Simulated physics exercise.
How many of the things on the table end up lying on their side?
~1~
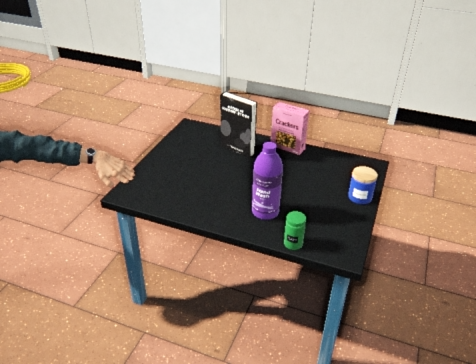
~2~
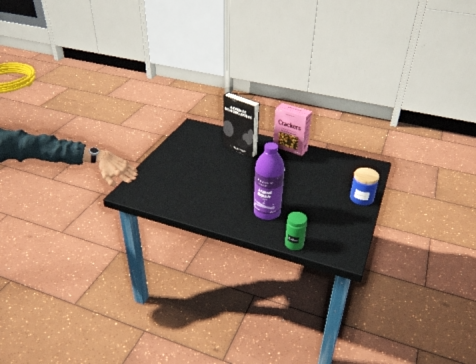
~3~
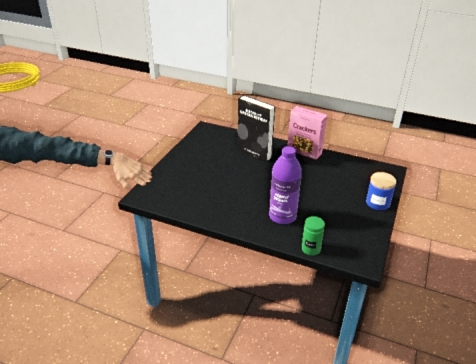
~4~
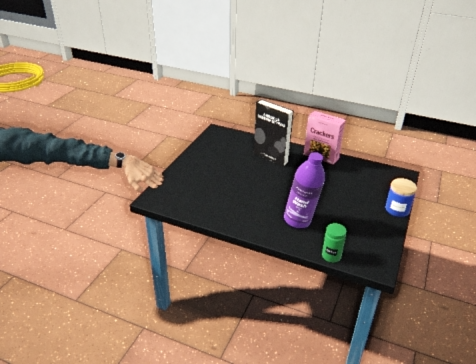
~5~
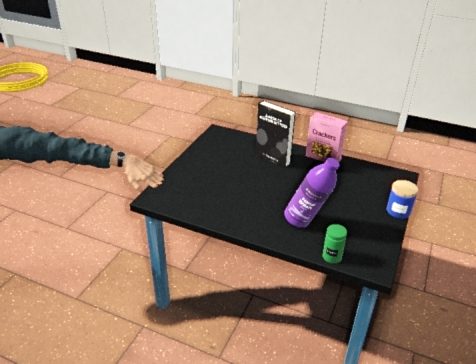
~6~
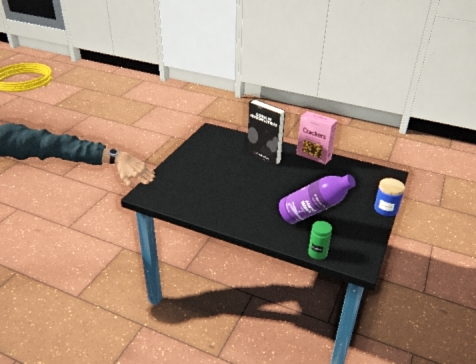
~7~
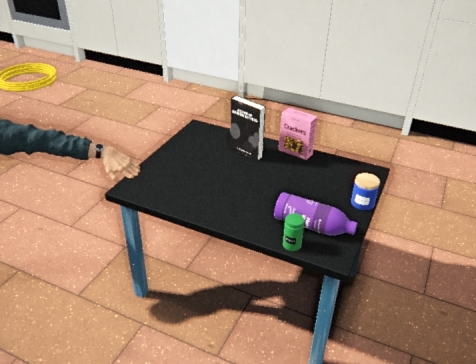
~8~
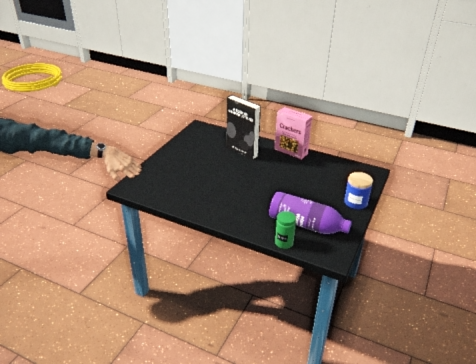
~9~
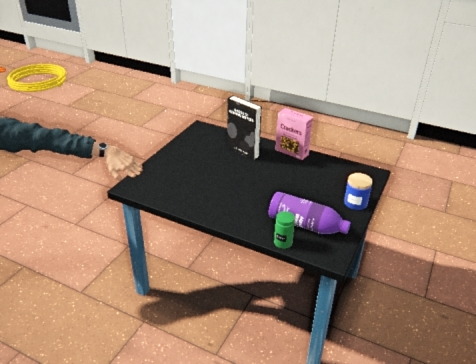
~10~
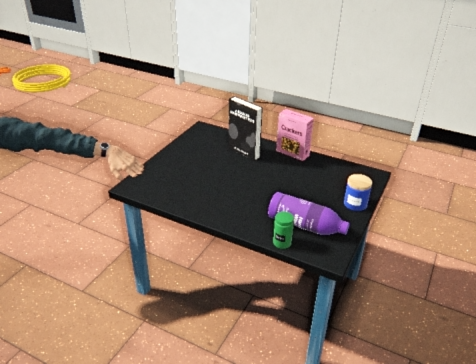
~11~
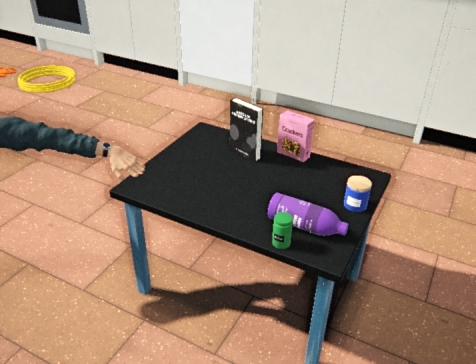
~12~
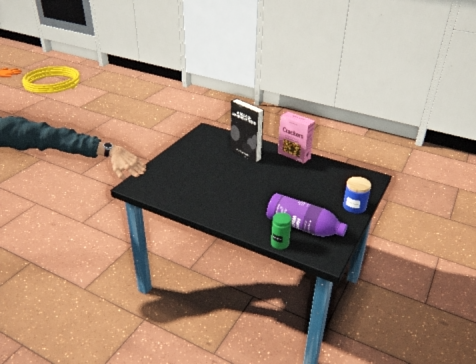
One of them ends up on its side, the purple bottle.
